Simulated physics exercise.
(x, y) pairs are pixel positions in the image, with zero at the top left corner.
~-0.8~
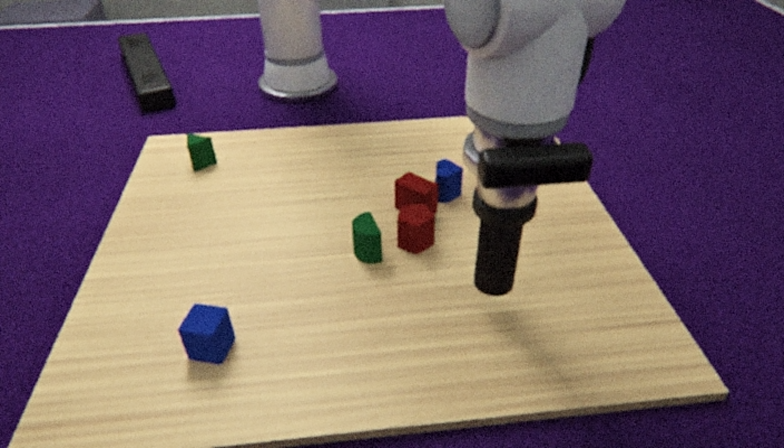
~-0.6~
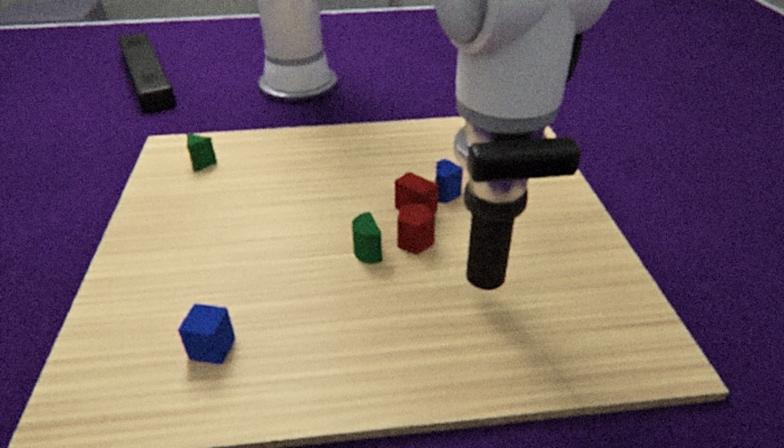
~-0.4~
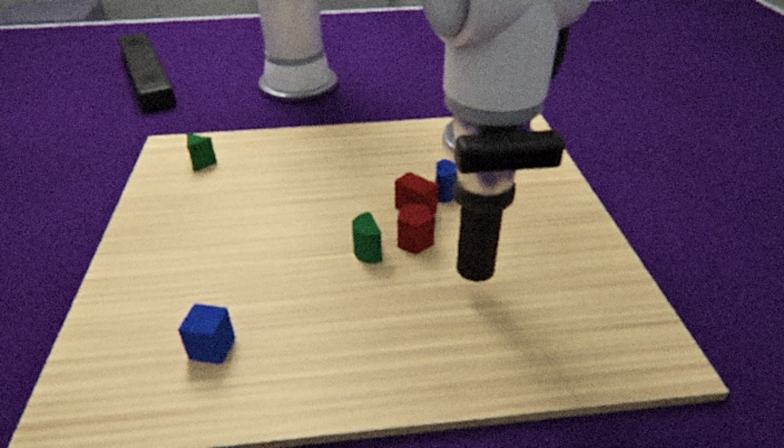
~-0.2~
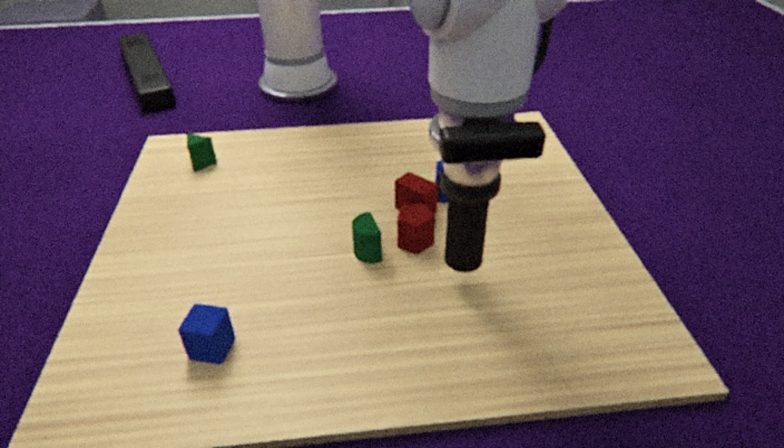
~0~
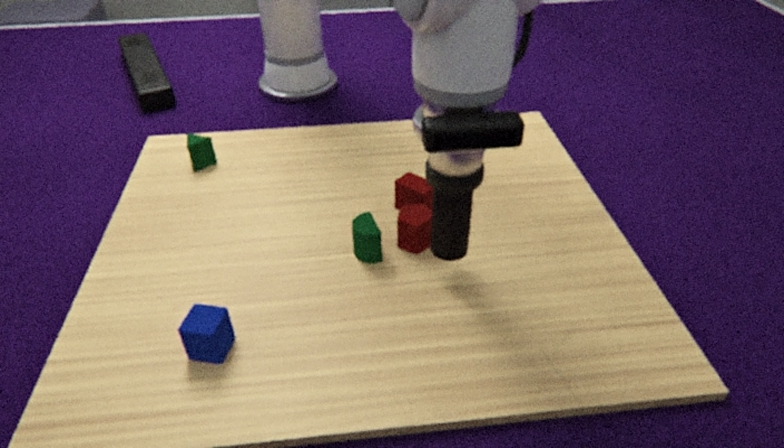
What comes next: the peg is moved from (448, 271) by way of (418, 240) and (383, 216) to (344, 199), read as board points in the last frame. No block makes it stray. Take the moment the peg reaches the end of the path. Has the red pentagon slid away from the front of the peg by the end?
It seems not.
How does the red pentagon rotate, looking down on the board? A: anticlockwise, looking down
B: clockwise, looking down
Correct choice: B.
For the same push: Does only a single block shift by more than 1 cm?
I expect so.
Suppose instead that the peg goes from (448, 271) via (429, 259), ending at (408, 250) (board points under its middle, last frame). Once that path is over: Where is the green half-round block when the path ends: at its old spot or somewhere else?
When the path is over, the green half-round block is still on its spot.
On the path given first. One third of the way, peg at (418, 219); red pentagon at (395, 197).
Two thirds of the way, peg at (382, 196); red pentagon at (364, 175).
At the end, peg at (343, 180); red pentagon at (333, 157), turned 35° clockwise; red rectangle unmoved.
